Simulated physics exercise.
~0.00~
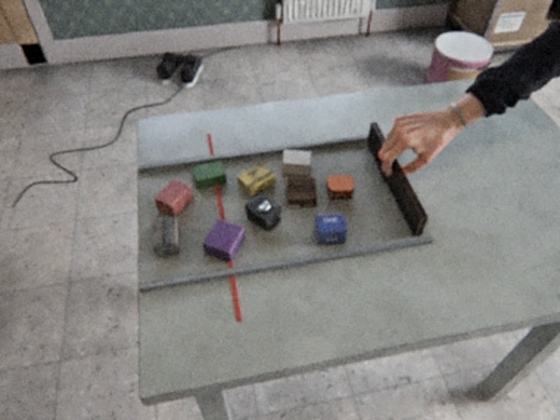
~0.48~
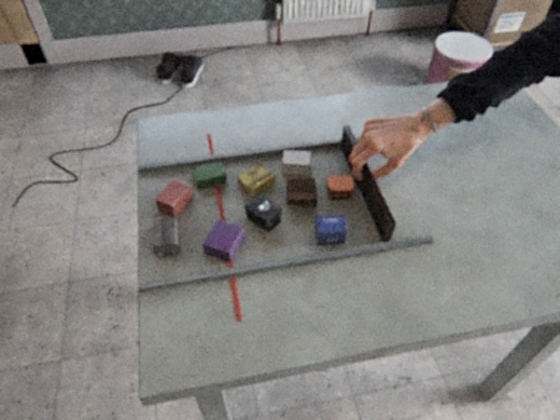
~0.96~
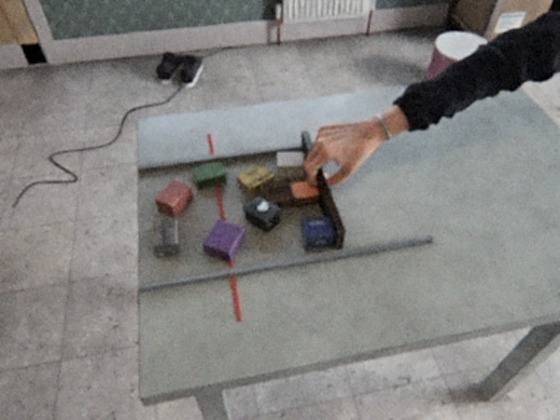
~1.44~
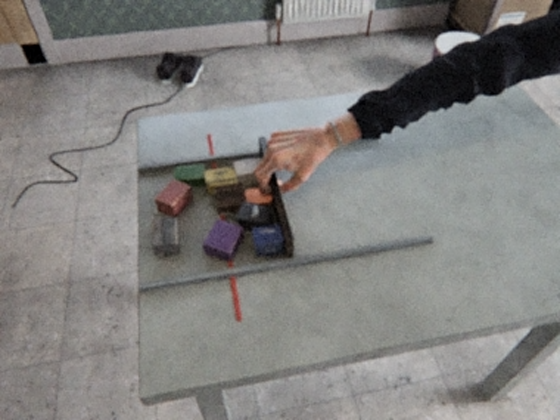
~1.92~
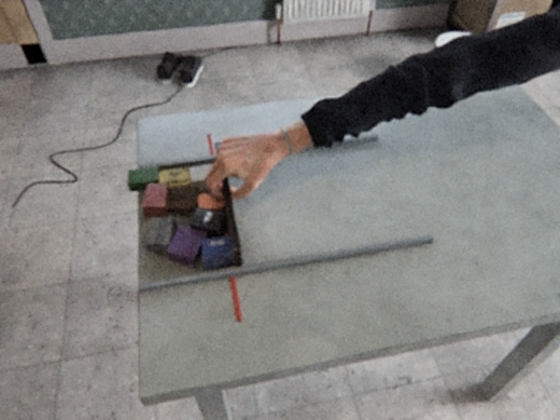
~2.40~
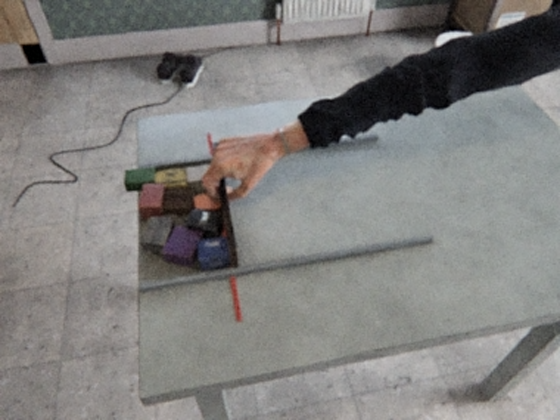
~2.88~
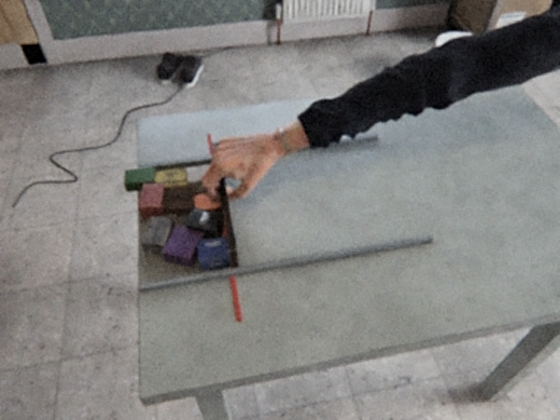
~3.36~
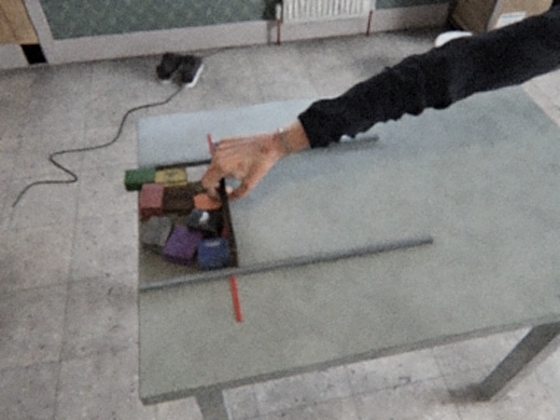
To begin with, a hand holds a dark board upright at the right of a grey table, with a scatter of small coloured blocks lying between two rails and around a red tape mark. The hand slides the board left, closing the gap to the nearest blocks. It then pushes the orange, brown, blue and white ones along, and they gather the others into a tight cluster. The board stops around the red tape, with the blocks packed near the table's left edge. The hand stays there, the green block pokes out at the edge, and none fall off.
